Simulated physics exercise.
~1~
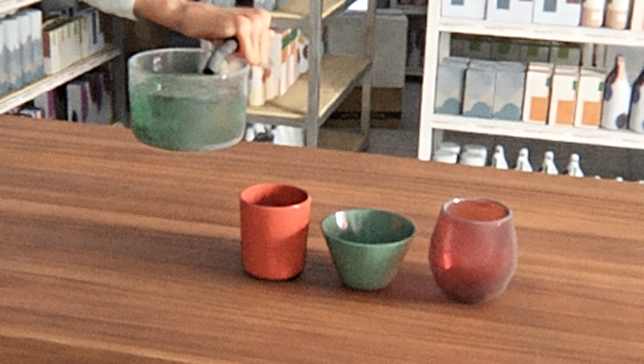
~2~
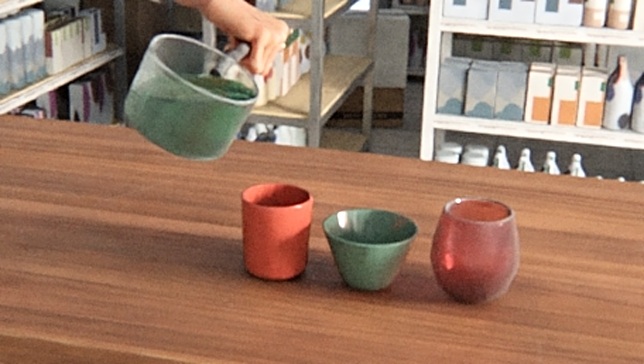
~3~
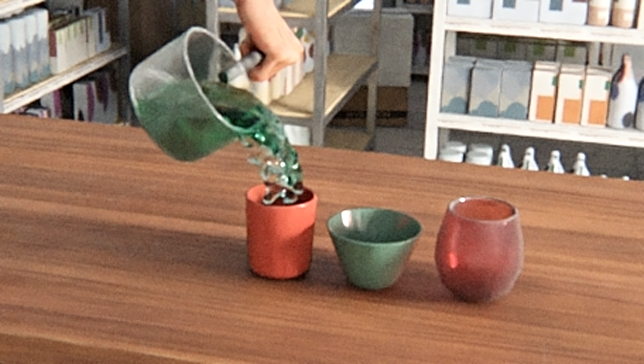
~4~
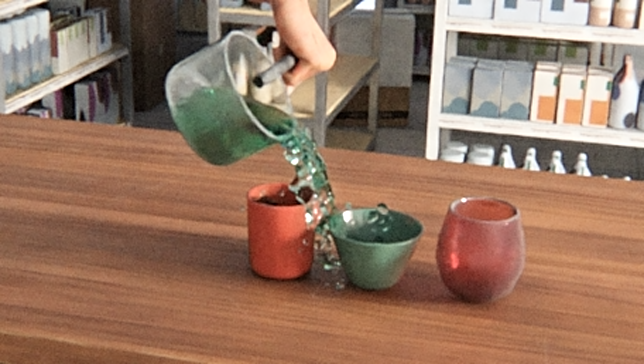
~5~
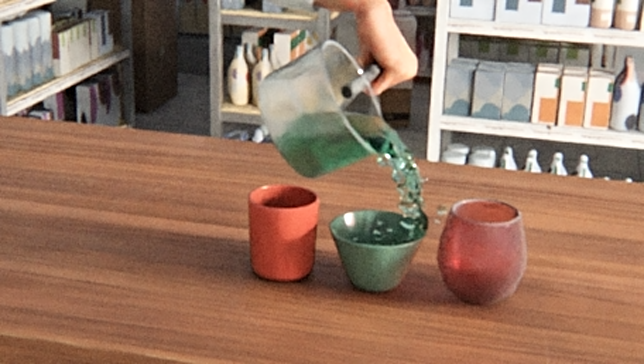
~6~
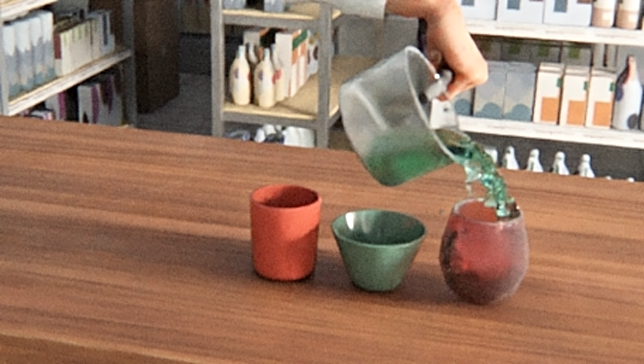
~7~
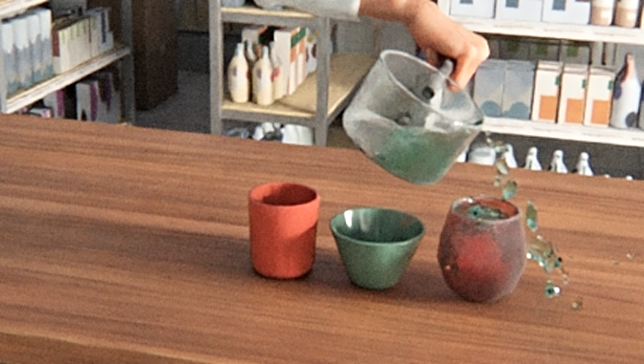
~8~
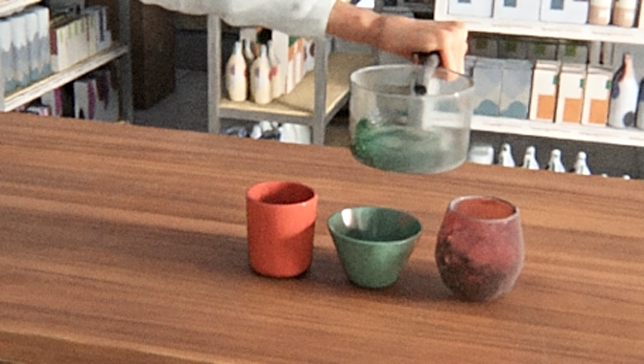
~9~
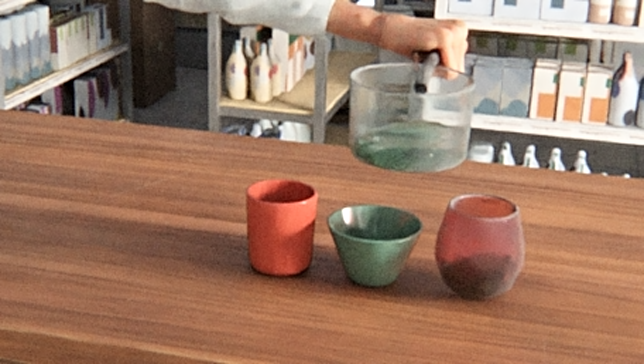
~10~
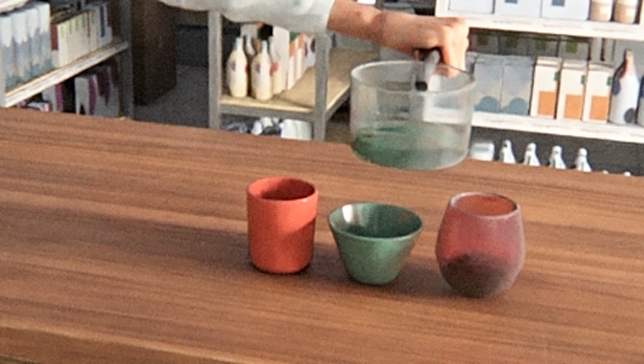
A hand sweeps a tilted saucepan rightwards, pouring green liquid over three cups, then levels it.
